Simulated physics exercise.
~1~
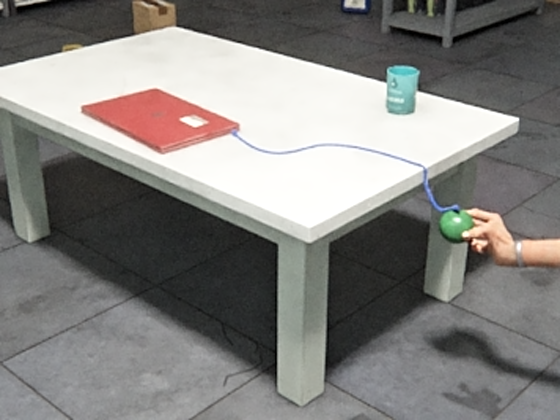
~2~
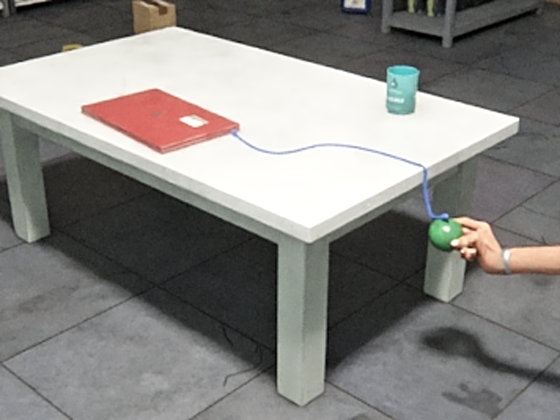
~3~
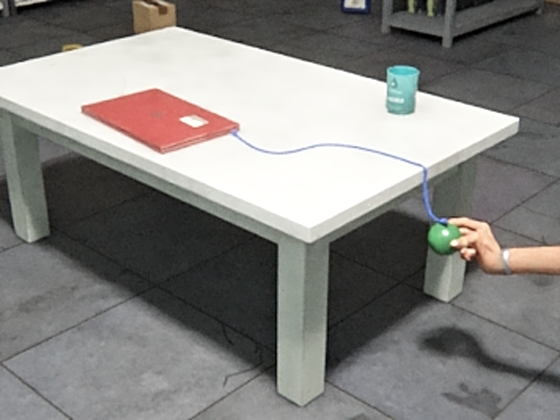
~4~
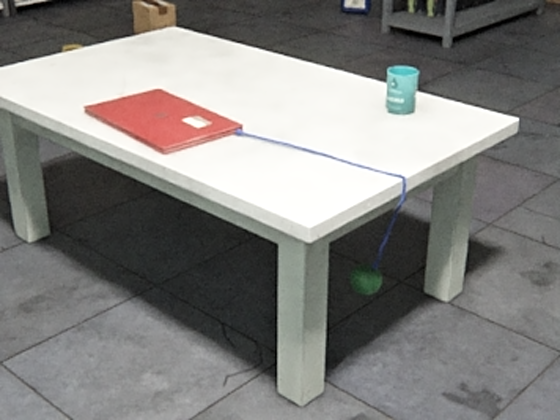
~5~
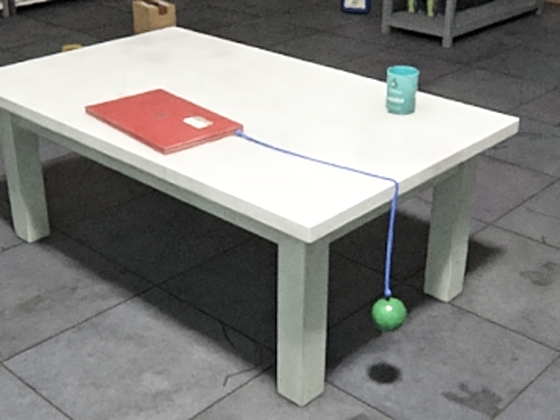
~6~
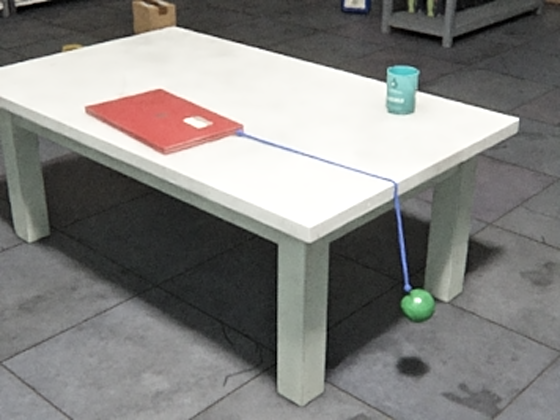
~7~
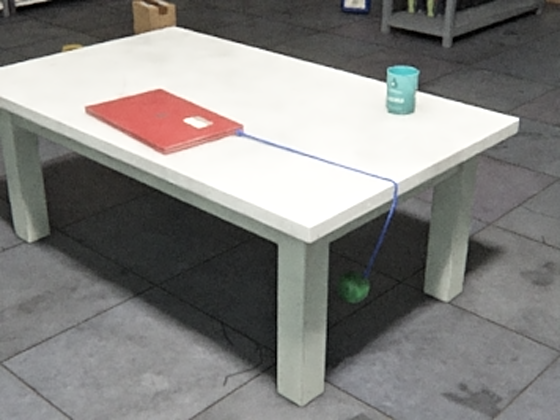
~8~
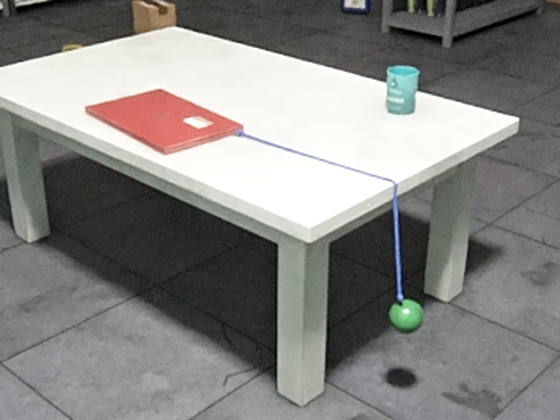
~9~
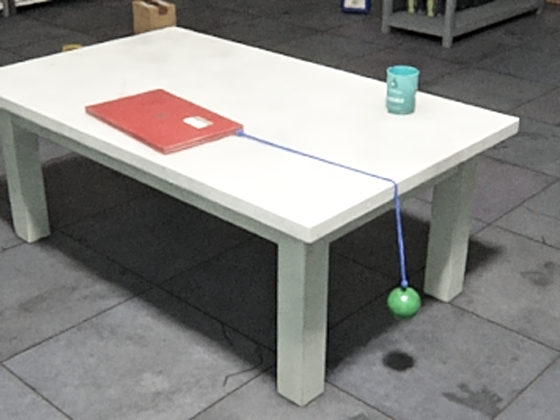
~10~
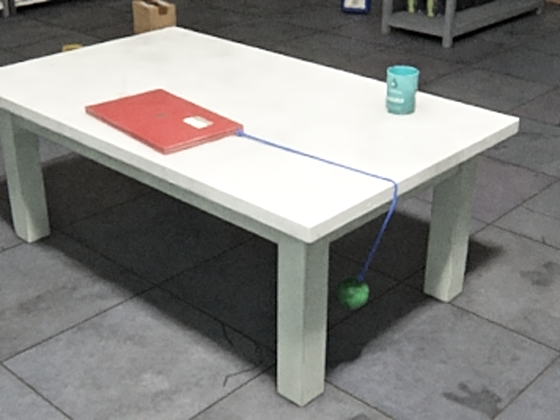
In this clip, a hand holds a green ball-like object beside a white table, its blue string leading to a red laptop near a turquoise cup. The hand releases it, and the object drops and swings below the table edge, still dangling as the laptop and cup remain on top.
